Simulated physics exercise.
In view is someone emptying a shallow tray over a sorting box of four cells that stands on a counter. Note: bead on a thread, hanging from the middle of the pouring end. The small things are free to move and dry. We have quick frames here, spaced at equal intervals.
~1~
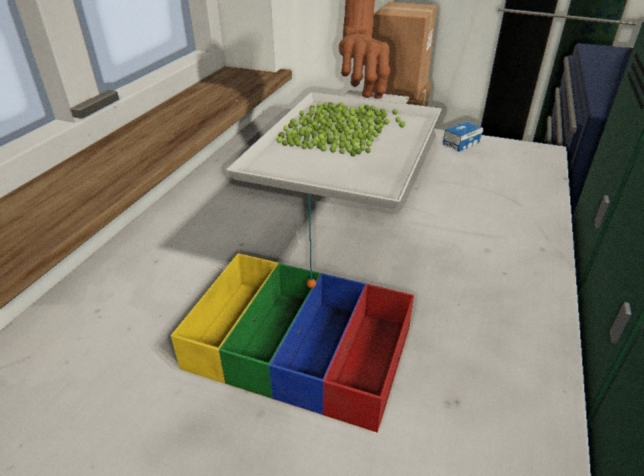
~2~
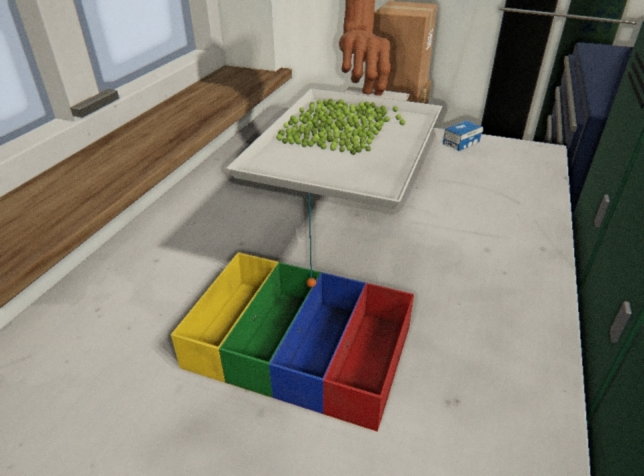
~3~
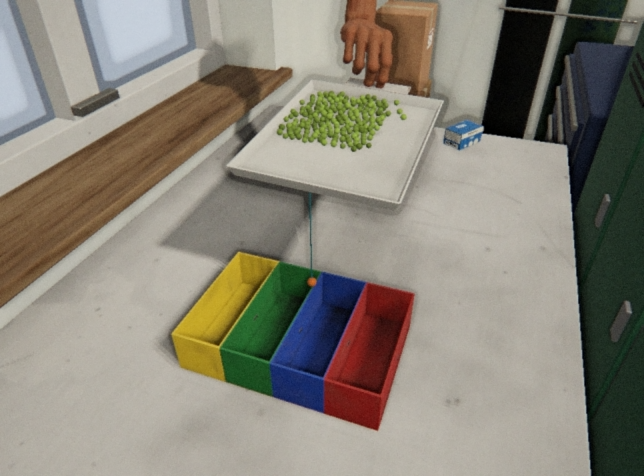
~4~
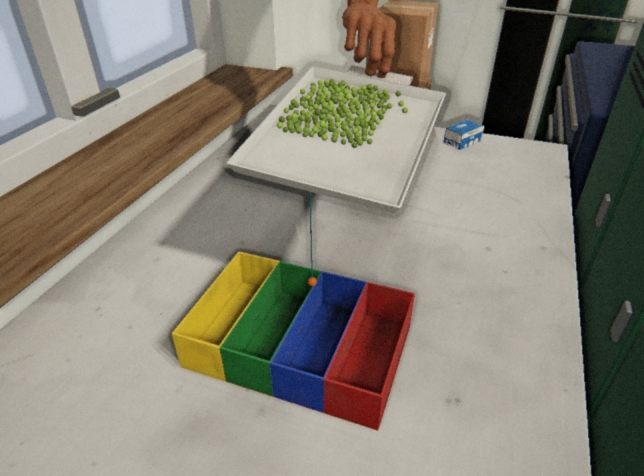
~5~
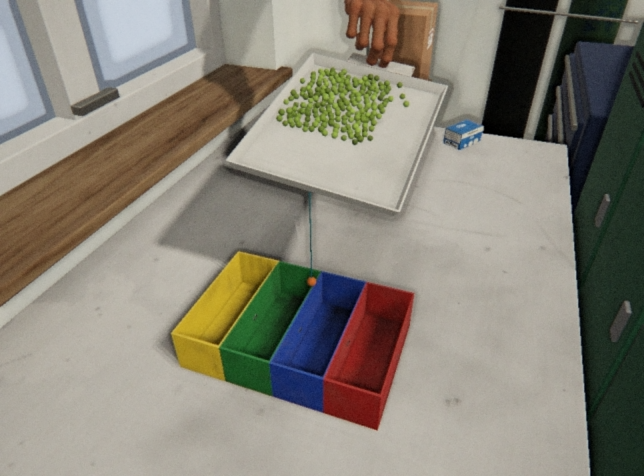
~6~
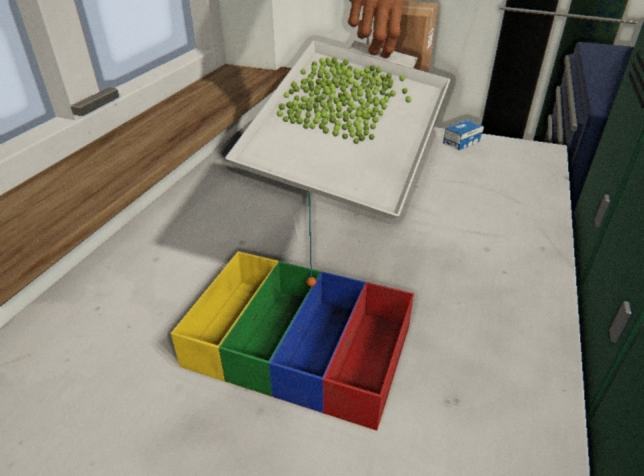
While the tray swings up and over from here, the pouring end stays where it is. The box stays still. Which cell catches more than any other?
The red cell catches the most.
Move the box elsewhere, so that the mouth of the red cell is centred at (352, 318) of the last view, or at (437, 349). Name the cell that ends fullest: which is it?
First: The red one. Second: Blue.
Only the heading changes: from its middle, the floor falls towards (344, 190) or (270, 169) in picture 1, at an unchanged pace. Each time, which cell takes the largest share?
The red one, then that yellow cell.
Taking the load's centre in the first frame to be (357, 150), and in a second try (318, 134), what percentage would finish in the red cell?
About 90 and 80 per cent.
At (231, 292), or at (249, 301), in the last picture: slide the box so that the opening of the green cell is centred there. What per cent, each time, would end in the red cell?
Some 0 percent in the first case, 30 percent in the second.
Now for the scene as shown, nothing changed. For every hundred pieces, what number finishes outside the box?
Call it some 20 percent of the pieces.
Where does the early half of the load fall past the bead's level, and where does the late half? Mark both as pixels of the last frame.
It passes near (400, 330) first and then near (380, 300).
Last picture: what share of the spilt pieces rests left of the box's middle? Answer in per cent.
About 0 %.
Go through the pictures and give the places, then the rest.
In the first frame, corners of the pouring end at (233, 168) and (395, 197), level; middle of the load at (337, 126), dried peas; bead on its thread at (311, 283); yellow cell at (198, 356); green cell at (246, 371); blue cell at (297, 386); red cell at (351, 403).
In the second frame, corners of the pouring end at (233, 166) and (395, 197), level; middle of the load at (337, 123).
In the third frame, corners of the pouring end at (234, 164) and (396, 199), tipped barely, lowest at the right corner; middle of the load at (338, 117).
In the fourth frame, corners of the pouring end at (234, 161) and (396, 203), tipped a little, lowest at the right corner; middle of the load at (339, 109).
In the fifth frame, corners of the pouring end at (233, 158) and (395, 206), tipped a little, lowest at the right corner; middle of the load at (339, 101).
In the sixth frame, corners of the pouring end at (233, 156) and (395, 210), tipped clearly, lowest at the right corner; middle of the load at (340, 95); yellow cell at (198, 354); green cell at (246, 369); blue cell at (297, 384); red cell at (351, 401).
Soon after the last picture, tray tipped steeply; about a third on the tray; about a quarter in the red cell; a stray few in the blue cell; about a third falling or outside the box.
A little later, tray tipped right over; a stray few on the tray; about two thirds in the red cell; a stray few in the blue cell; about a quarter falling or outside the box.
Later still, tray tipped past a quarter turn; most in the red cell; a stray few in the blue cell; about a quarter falling or outside the box.
At rest, tray tipped past a quarter turn; most in the red cell; a stray few in the blue cell; none in the green cell; none in the yellow cell; about a quarter outside the box.
